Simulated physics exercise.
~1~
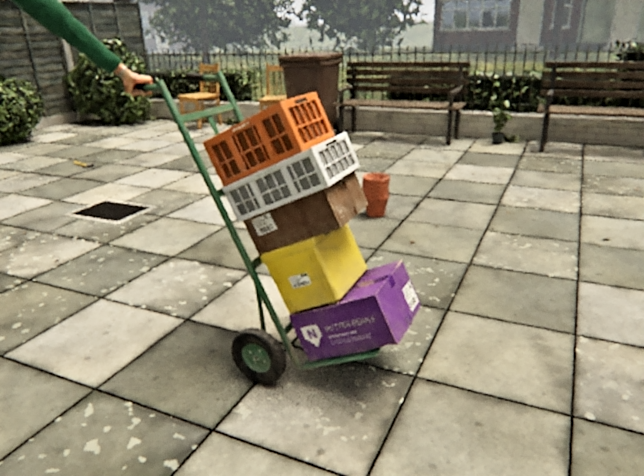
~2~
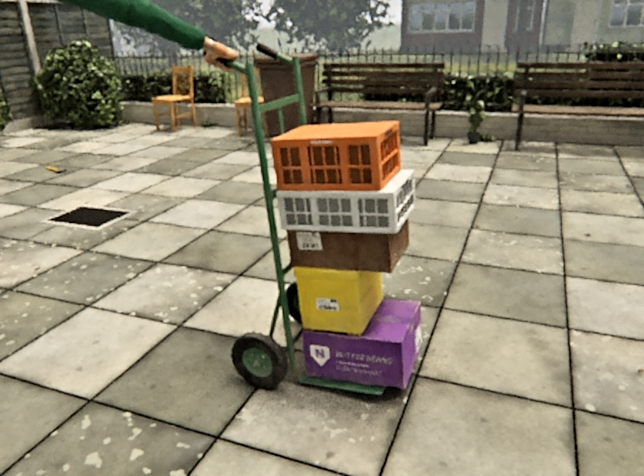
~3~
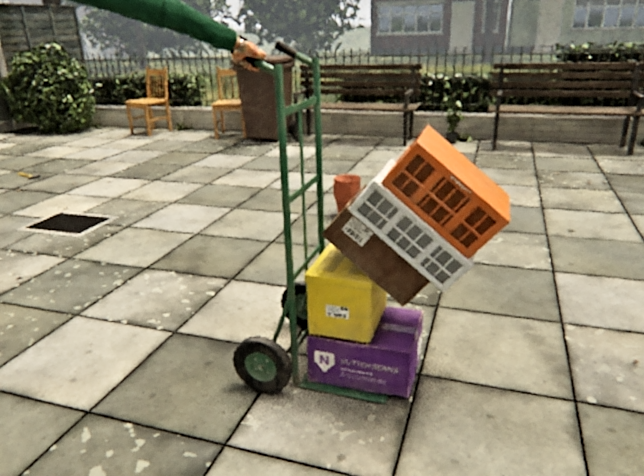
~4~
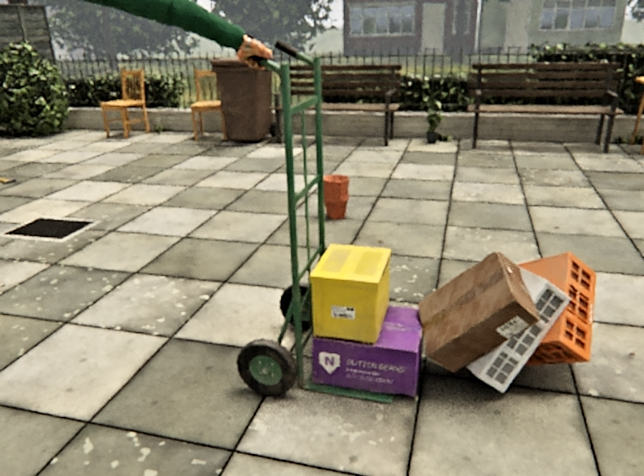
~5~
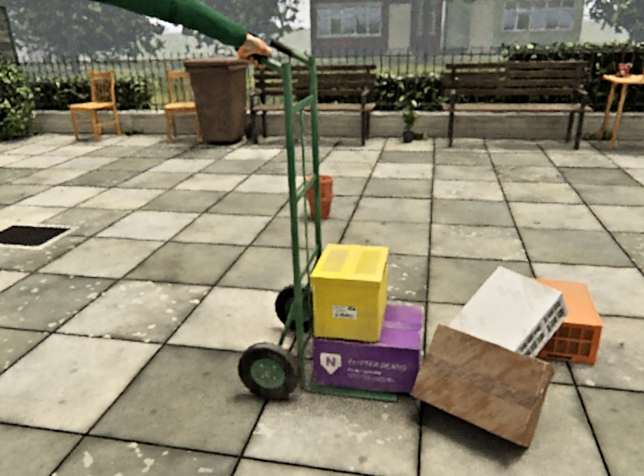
Green hand truck being tipped upright by a green-sleeved arm, its top three boxes toppling right onto paving, yellow and purple staying stacked.
